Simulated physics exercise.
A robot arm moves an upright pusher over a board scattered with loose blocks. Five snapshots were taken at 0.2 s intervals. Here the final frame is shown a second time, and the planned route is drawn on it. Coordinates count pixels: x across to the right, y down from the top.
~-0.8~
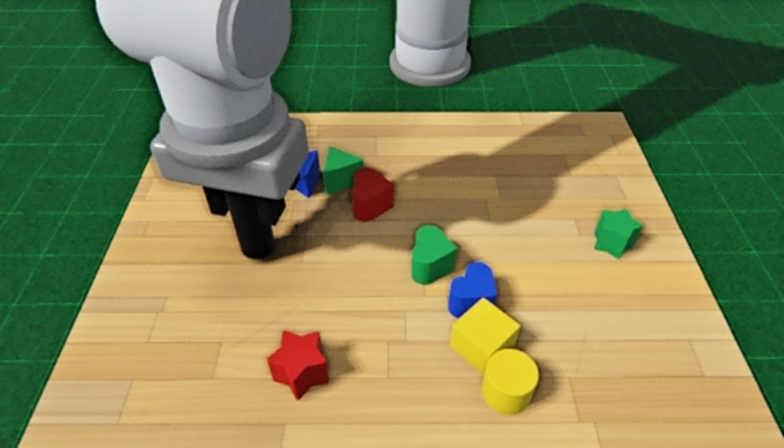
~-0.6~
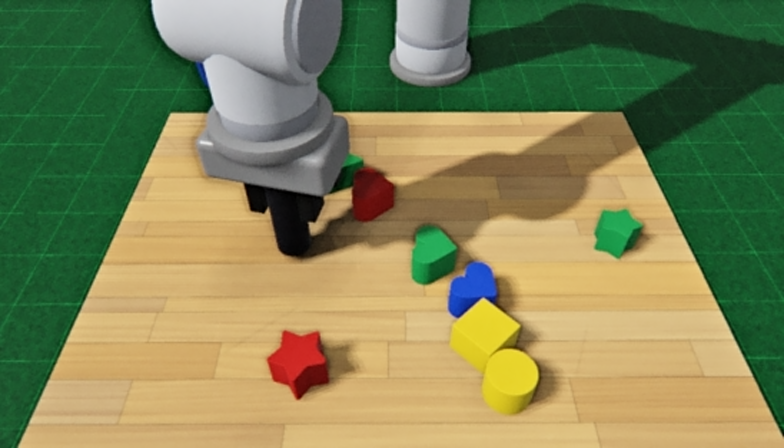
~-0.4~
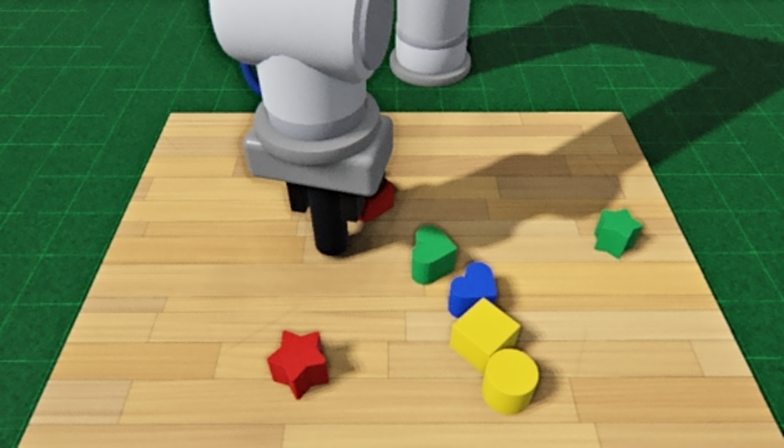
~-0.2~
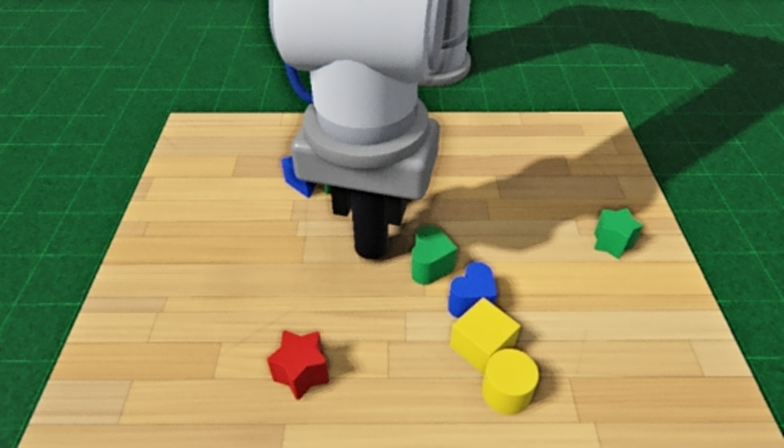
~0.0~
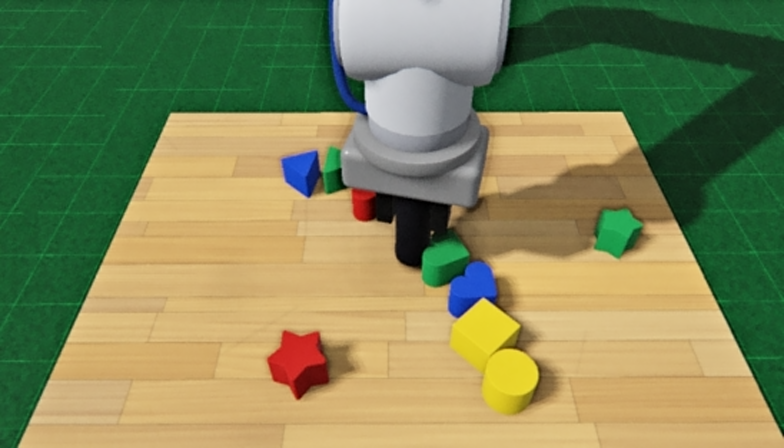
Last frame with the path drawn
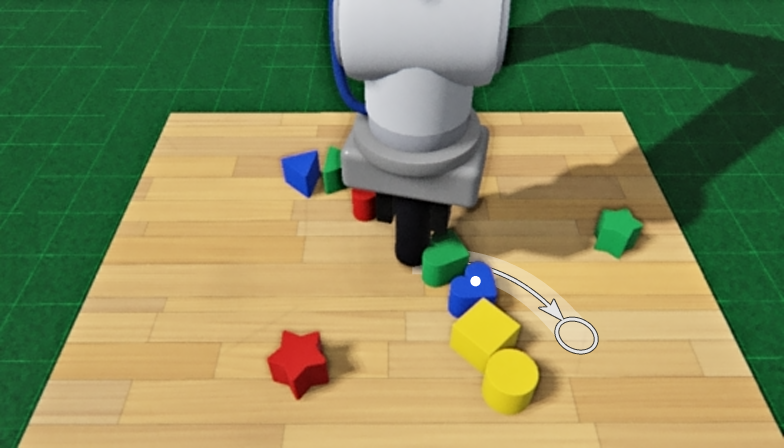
A light wooden board on a green, grid-lined floor is seen from above at an angle by a still camera. Red, green, blue and yellow blocks lie scattered over it, with a red star near the front left and a green star at the right. A grey-white robot arm slides its black pusher rightward across the board and nudges the green heart slightly right, towards the blue heart.
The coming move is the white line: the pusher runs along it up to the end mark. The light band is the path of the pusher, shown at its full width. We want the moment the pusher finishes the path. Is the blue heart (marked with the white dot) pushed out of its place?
I'd say yes.
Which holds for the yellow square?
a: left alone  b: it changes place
a - left alone.
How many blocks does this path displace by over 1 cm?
2.
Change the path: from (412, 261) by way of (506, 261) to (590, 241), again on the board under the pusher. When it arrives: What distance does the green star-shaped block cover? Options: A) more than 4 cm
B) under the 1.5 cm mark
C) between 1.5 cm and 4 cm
The answer is B.
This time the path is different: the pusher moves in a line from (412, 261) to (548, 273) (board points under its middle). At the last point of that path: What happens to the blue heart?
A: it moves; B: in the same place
A.
The line goes from (412, 261) over (473, 265) and (530, 290) to (576, 335); the dot is on the blue heart.
What follows on the original path. One third of the way, pusher at (474, 258); green heart at (509, 254); blue heart at (496, 284), turned 60° clockwise.
Two thirds of the way, pusher at (532, 283); green heart at (572, 280); blue heart at (501, 286), turned 75° clockwise.
At the end, pusher at (579, 329); green heart at (620, 307), turned 35° anticlockwise; blue heart at (501, 286), turned 75° clockwise; yellow square unmoved.
